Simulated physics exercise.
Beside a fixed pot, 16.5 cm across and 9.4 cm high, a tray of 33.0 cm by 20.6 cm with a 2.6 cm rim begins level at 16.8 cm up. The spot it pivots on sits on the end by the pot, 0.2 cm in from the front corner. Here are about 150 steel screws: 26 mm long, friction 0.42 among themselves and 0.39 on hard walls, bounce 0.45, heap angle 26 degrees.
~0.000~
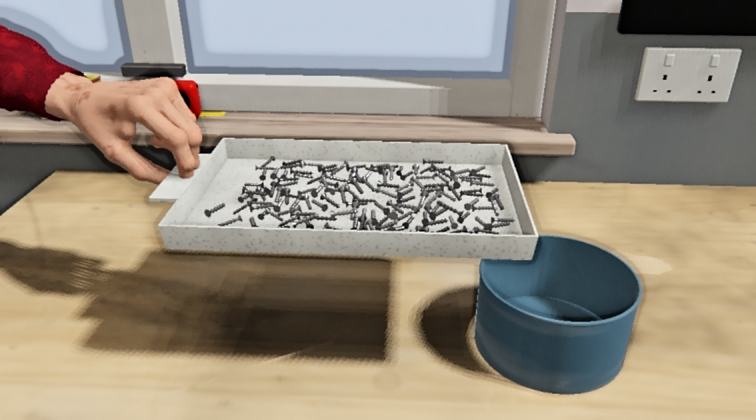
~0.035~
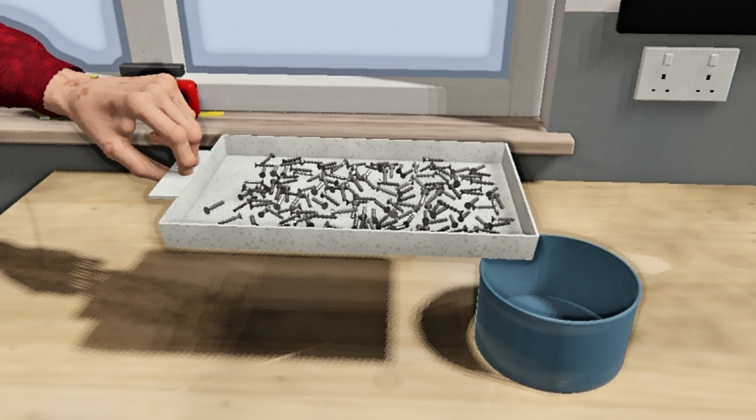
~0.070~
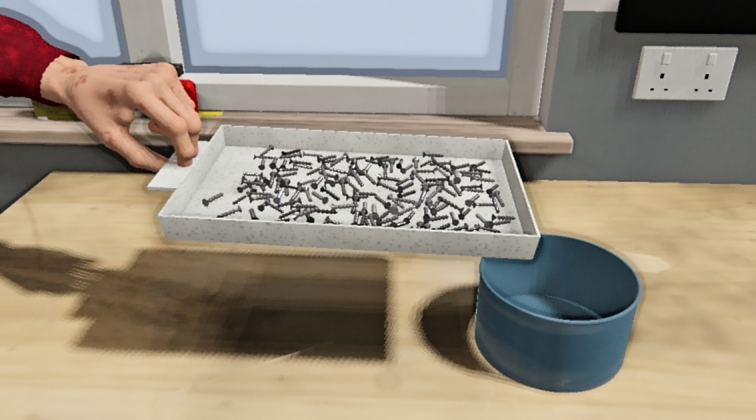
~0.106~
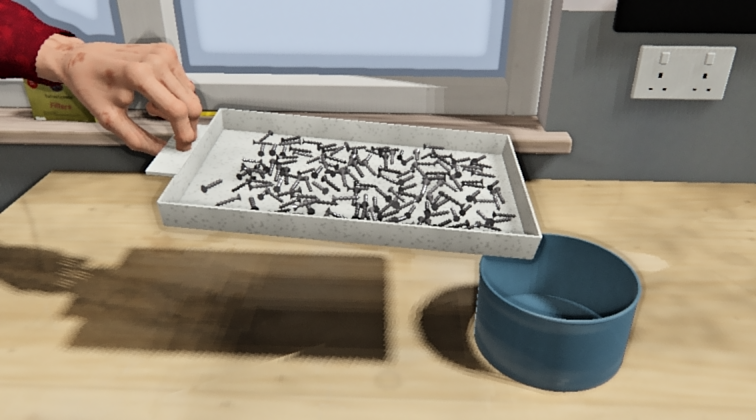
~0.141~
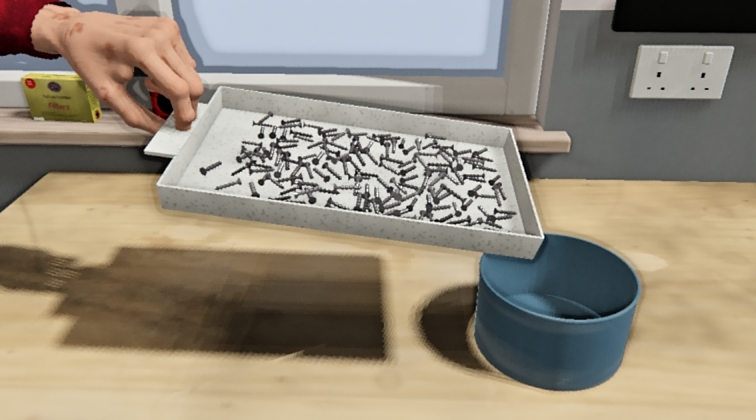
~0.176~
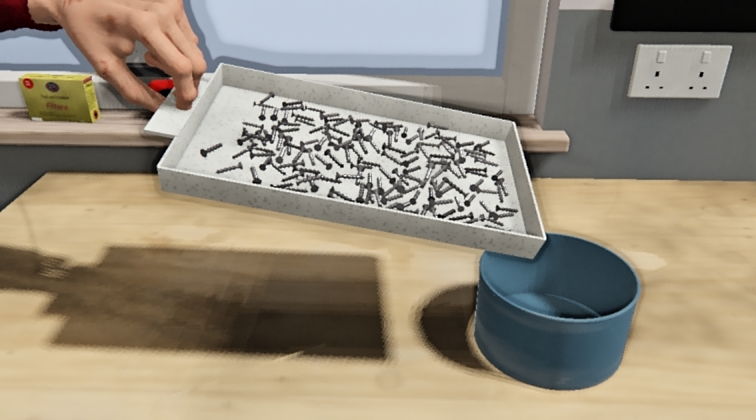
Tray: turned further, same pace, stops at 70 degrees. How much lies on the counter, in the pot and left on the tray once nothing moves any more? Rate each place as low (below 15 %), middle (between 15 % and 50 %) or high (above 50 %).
Ratings: Counter high; pot low; left on the tray middle.
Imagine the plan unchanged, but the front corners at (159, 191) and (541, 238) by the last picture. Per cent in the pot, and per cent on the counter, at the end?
Pot 0, counter 60.
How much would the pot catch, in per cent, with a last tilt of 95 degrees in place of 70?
Estimate: Roughly 0 percent.
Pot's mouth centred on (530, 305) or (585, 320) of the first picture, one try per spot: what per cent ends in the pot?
In order, about 35 and about 65 per cent.
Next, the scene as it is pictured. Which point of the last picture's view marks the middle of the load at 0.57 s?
Somewhere about (522, 177) in the last view.
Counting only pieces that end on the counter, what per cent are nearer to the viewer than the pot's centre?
Share: Some 100 %.
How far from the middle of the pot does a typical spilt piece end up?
Roughly 16 centimetres.
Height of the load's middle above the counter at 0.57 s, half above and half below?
About 24 cm.
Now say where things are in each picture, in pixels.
In the first frame, tray tilt 0 degrees, front corners at (163, 224) and (534, 235); middle of the pieces at (365, 201); pot at (559, 274).
In the second frame, tray tilt 1 degrees, front corners at (163, 222) and (535, 235); middle of the pieces at (365, 199).
In the third frame, tray tilt 2 degrees, front corners at (162, 214) and (536, 235); middle of the pieces at (365, 194).
In the fourth frame, tray tilt 6 degrees, front corners at (161, 201) and (538, 235), lowest corner right front; middle of the pieces at (366, 186).
In the fifth frame, tray tilt 10 degrees, front corners at (161, 184) and (540, 236), lowest corner right front; middle of the pieces at (368, 175).
In the sixth frame, tray tilt 14 degrees, front corners at (162, 166) and (542, 237), lowest corner right front; middle of the pieces at (370, 164); pot at (558, 271). The tray's pace is about 120 degrees a second.
After 0.41 s, tilt 42 degrees; the tray holds 100 %, the pot 0 %.
After 0.57 s, tilt 62 degrees; the tray holds 100 %, the pot 0 %.
After 0.85 s, tilt 70 degrees; the tray holds 45 %, the pot 0 %.
In the end, at 2.2 s, counter 70 %, pot 5 %, tray 25 %.
